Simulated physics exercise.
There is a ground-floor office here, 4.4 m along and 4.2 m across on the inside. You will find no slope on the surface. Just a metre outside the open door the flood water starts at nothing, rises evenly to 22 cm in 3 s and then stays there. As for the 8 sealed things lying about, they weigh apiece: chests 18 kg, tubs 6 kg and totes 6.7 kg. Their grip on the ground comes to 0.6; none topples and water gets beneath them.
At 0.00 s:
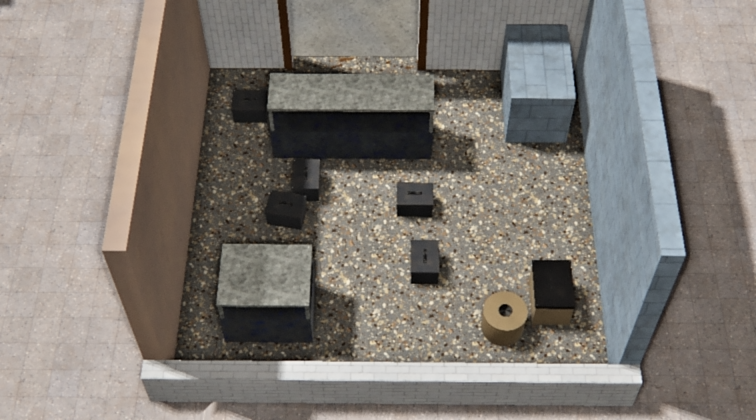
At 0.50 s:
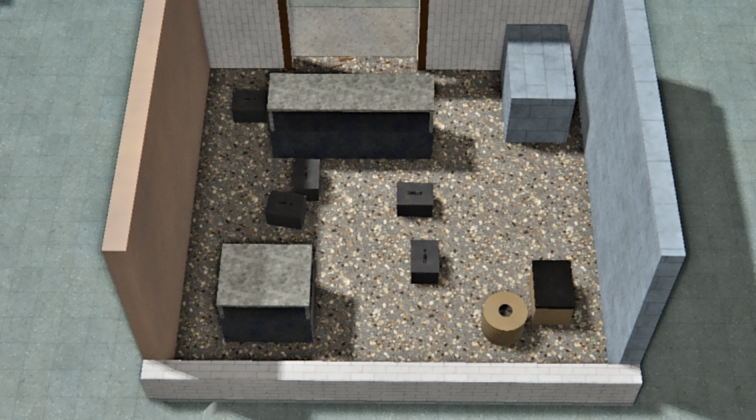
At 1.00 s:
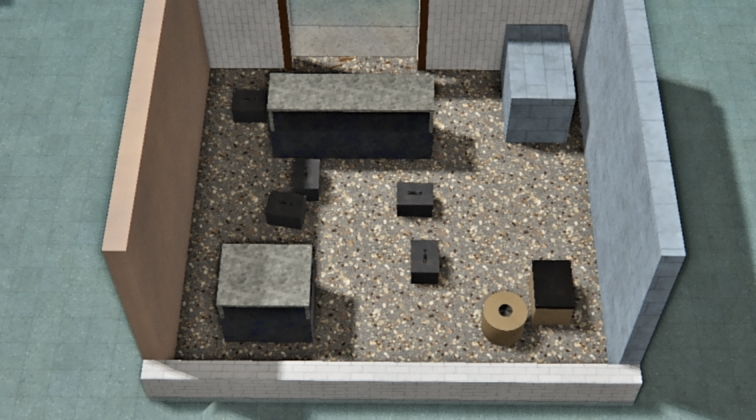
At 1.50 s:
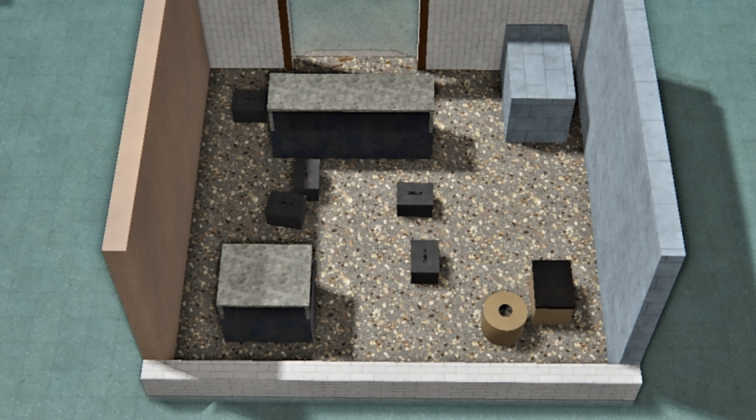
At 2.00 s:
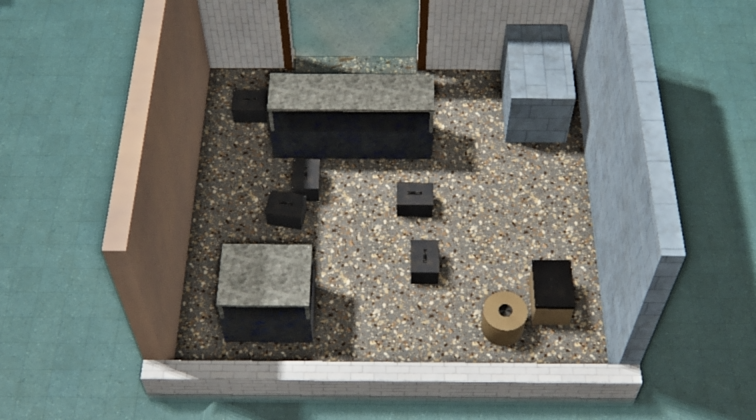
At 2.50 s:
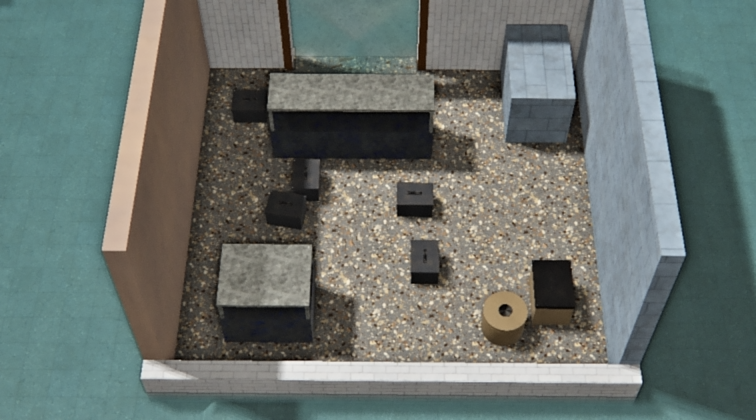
In this clip, greenish water spreads over the paved ground around a walled room, then shows at the doorway in the back wall and reaches just inside, while the blocks, boxes and tan cylinder on the speckled floor stay still.
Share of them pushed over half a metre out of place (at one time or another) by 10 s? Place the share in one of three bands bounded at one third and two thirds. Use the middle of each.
It goes in the band less than one third.
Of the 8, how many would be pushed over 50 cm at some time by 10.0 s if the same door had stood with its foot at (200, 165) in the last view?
Result: 7 of them.
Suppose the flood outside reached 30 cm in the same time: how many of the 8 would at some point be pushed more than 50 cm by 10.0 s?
The count would be 5.
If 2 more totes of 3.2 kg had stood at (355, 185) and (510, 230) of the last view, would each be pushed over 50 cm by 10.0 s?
One by one: Below; above.
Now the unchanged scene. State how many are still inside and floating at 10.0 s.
I'd say 2 of them.
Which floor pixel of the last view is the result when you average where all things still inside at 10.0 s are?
Around (392, 248).
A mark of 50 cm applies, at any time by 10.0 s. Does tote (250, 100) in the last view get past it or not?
Answer: Above the mark.
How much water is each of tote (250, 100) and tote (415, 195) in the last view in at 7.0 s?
Depth approx. 6 cm / 2 cm.
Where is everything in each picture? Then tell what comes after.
A chest at (554, 283) rests on the ground; a tub at (505, 311), on the bottom; water covers 0.0 m2; 0 of 8 have shifted, in the first frame.
A chest at (554, 283) rests on the ground; a tub at (505, 311), on the bottom; water covers 0.0 m2; 0 of 8 have shifted, in the second frame.
A chest at (554, 283) rests on the ground; a tub at (505, 311) rests on the ground; 0.0 m2 under water; 0 of 8 have shifted, in the third frame.
A chest at (554, 283) rests on the ground; a tub at (505, 311), on the bottom; water covers 0.0 m2; 0 of 8 have shifted, in the fourth frame.
A chest at (554, 283), on the bottom; a tub at (505, 311), on the bottom; water covers 0.3 m2; 0 of 8 have shifted, in the fifth frame.
A chest at (554, 283), on the bottom; a tub at (505, 311) rests on the ground; water covers 1.1 m2; 0 of 8 have shifted, in the sixth frame.
After 3.5 s 0 of 8 are over 50 cm from their spots; 0 afloat.
After 4.5 s 1 of 8 are over 50 cm from their spots; 0 afloat.
After 7.0 s 2 of 8 are over 50 cm from their spots; 2 afloat.
After 10.0 s 2 of 8 are over 50 cm from their spots, and 2 have been at some point; 2 afloat.
